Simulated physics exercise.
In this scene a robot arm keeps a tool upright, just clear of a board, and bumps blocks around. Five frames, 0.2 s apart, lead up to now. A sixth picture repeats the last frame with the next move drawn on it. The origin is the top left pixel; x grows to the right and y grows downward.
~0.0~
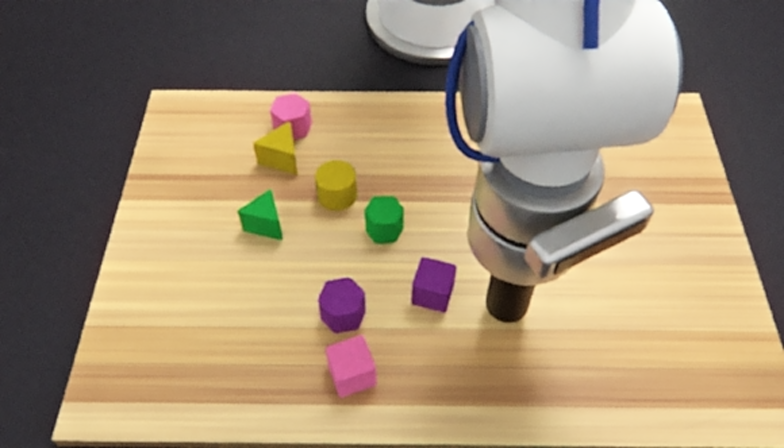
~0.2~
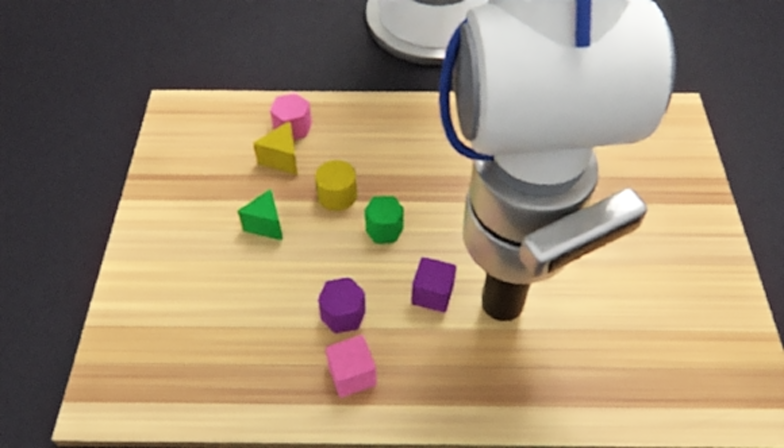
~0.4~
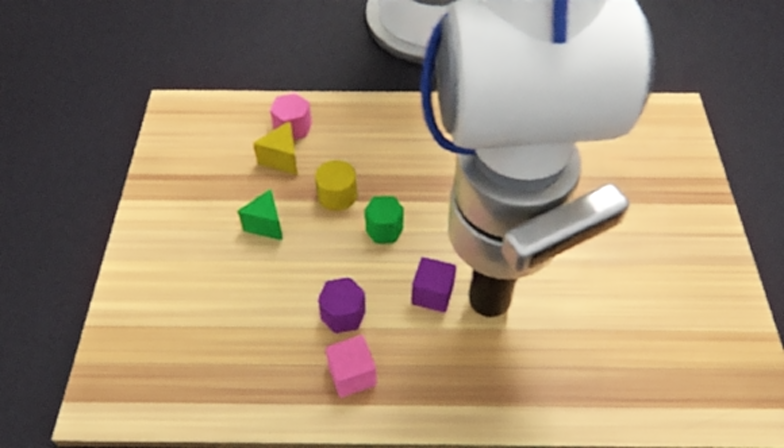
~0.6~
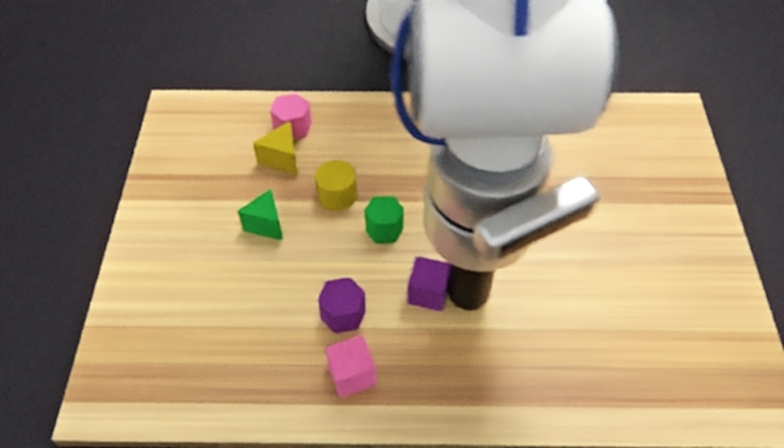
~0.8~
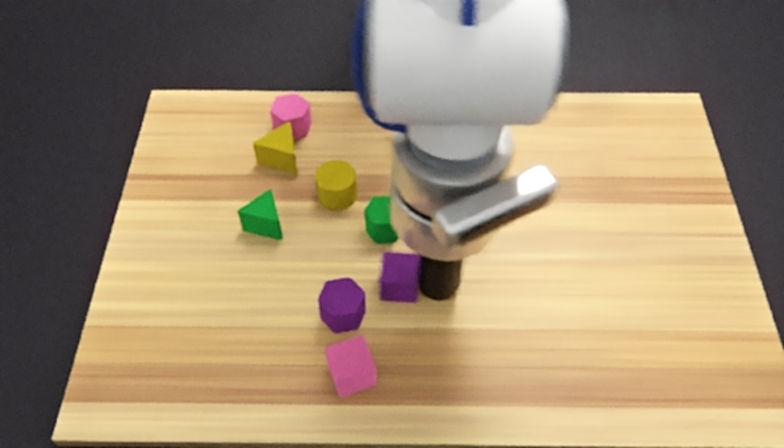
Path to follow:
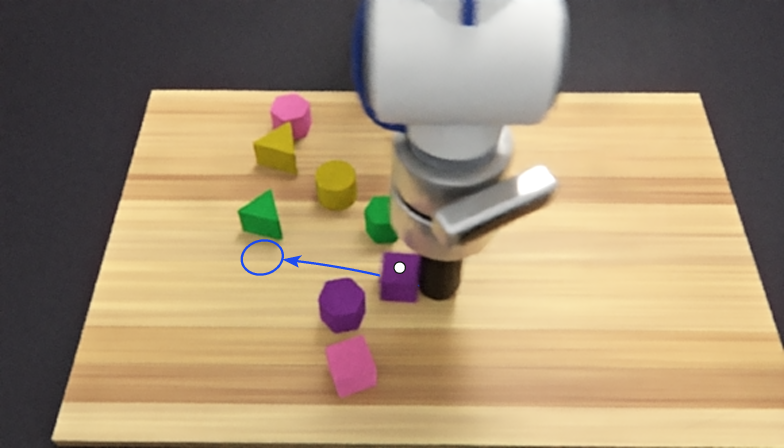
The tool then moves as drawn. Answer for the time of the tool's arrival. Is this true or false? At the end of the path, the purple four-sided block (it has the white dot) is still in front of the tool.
My answer: True.
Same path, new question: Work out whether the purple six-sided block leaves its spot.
Once the tool is done, the purple six-sided block remains in the old spot.
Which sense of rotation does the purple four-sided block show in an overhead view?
Verdict: Counterclockwise.
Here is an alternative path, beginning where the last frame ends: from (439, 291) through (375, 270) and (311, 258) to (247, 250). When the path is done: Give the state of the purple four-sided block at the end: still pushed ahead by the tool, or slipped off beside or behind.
At that point it is off to one side or behind.
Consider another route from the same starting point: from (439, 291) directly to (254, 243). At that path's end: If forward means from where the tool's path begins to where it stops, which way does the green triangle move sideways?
It moves off to the right.
Path on the board, from (439, 291) through (350, 269) to (262, 257); the dot is on the purple four-sided block.
On the path given first. One third of the way, tool (379, 269); purple four-sided block (338, 255).
Two thirds of the way, tool (319, 258); purple four-sided block (277, 247), turned 15° anticlockwise.
At the end, tool (261, 251); green triangle in place; purple six-sided block in place; purple four-sided block (217, 242), turned 20° anticlockwise.
